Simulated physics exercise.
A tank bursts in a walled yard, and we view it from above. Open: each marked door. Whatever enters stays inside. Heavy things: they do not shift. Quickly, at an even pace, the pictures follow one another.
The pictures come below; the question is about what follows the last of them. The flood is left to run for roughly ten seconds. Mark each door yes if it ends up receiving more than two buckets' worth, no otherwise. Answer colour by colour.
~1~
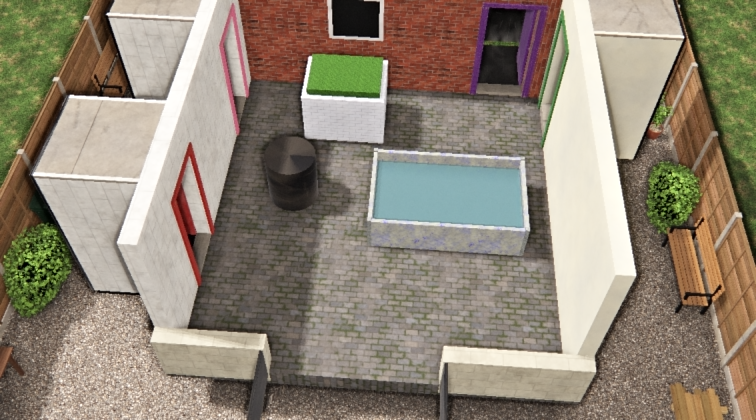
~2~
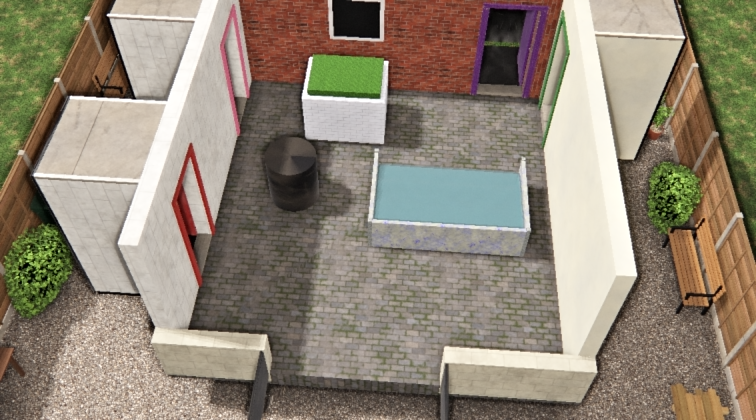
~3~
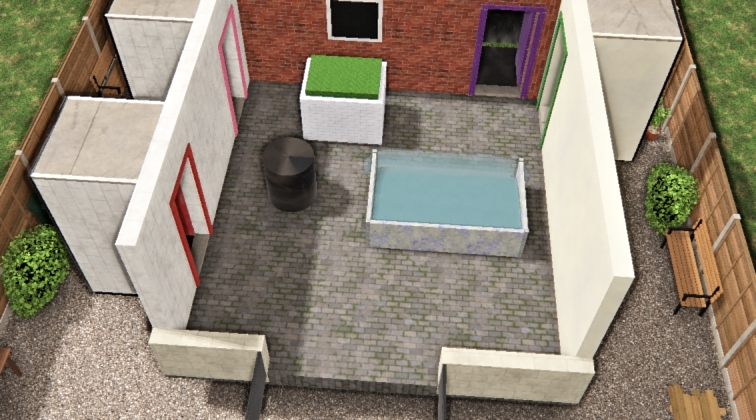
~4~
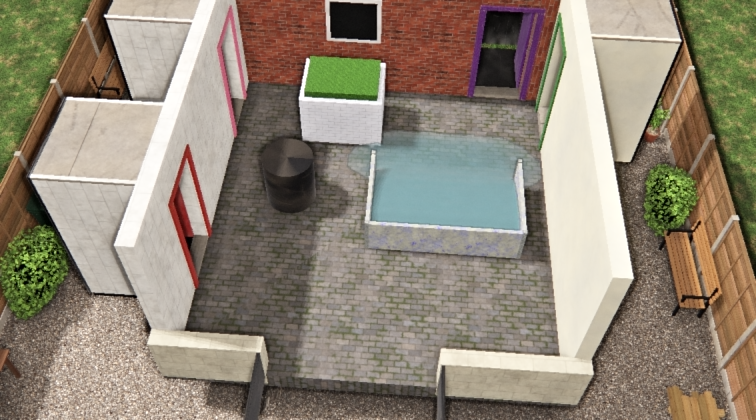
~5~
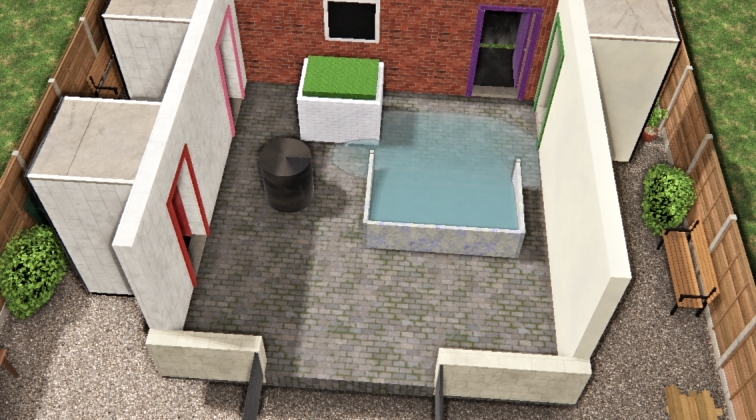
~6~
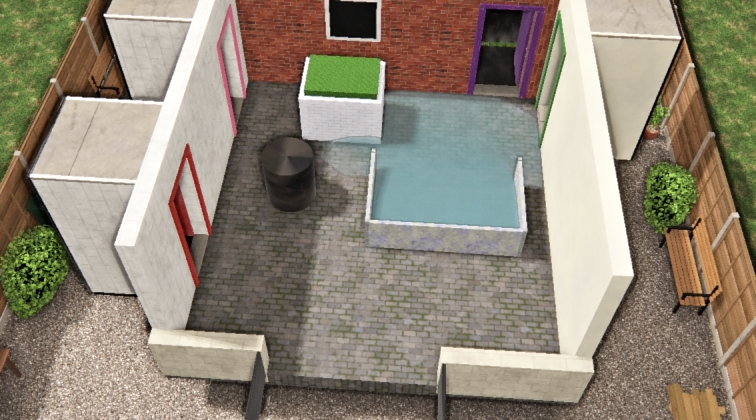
Red door - no, purple door - yes, green door - yes, pink door - yes.
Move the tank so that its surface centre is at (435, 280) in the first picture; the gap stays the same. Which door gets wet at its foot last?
The door marked red.
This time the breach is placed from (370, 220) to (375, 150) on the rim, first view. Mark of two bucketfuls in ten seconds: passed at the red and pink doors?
As I see it, the red one breaks the limit and the pink one breaks the limit.
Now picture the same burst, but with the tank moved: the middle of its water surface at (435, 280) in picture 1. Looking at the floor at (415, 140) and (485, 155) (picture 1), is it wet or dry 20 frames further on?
As listed: Wet, wet.
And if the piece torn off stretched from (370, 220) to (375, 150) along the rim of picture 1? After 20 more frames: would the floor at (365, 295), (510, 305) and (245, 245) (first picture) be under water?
The first spot is spared, the second spared and the third soaked.
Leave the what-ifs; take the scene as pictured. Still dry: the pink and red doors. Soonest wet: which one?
That's the one in pink.
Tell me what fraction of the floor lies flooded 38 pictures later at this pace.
Near 70 in a hundred.
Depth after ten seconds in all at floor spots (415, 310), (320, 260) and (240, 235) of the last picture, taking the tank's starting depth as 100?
In order: About 4, 4 and 4 in a hundred.
A moment on, water covers 30 % of the floor; the red door not reached, the purple door over two buckets in, the green door wet at the sill, nothing in, the pink door not reached.
Next, water covers 35 % of the floor; the red door not reached, the purple door far over two buckets in, the green door under two buckets in, the pink door not reached.
Then, water covers 45 % of the floor; the red door wet at the sill, nothing in, the purple door far over two buckets in, the green door over two buckets in, the pink door over two buckets in.
Later, water covers 70 % of the floor; the red door wet at the sill, nothing in, the purple door far over two buckets in, the green door over two buckets in, the pink door over two buckets in.
In the end, water covers 95 % of the floor; the red door wet at the sill, nothing in, the purple door far over two buckets in, the green door over two buckets in, the pink door over two buckets in.
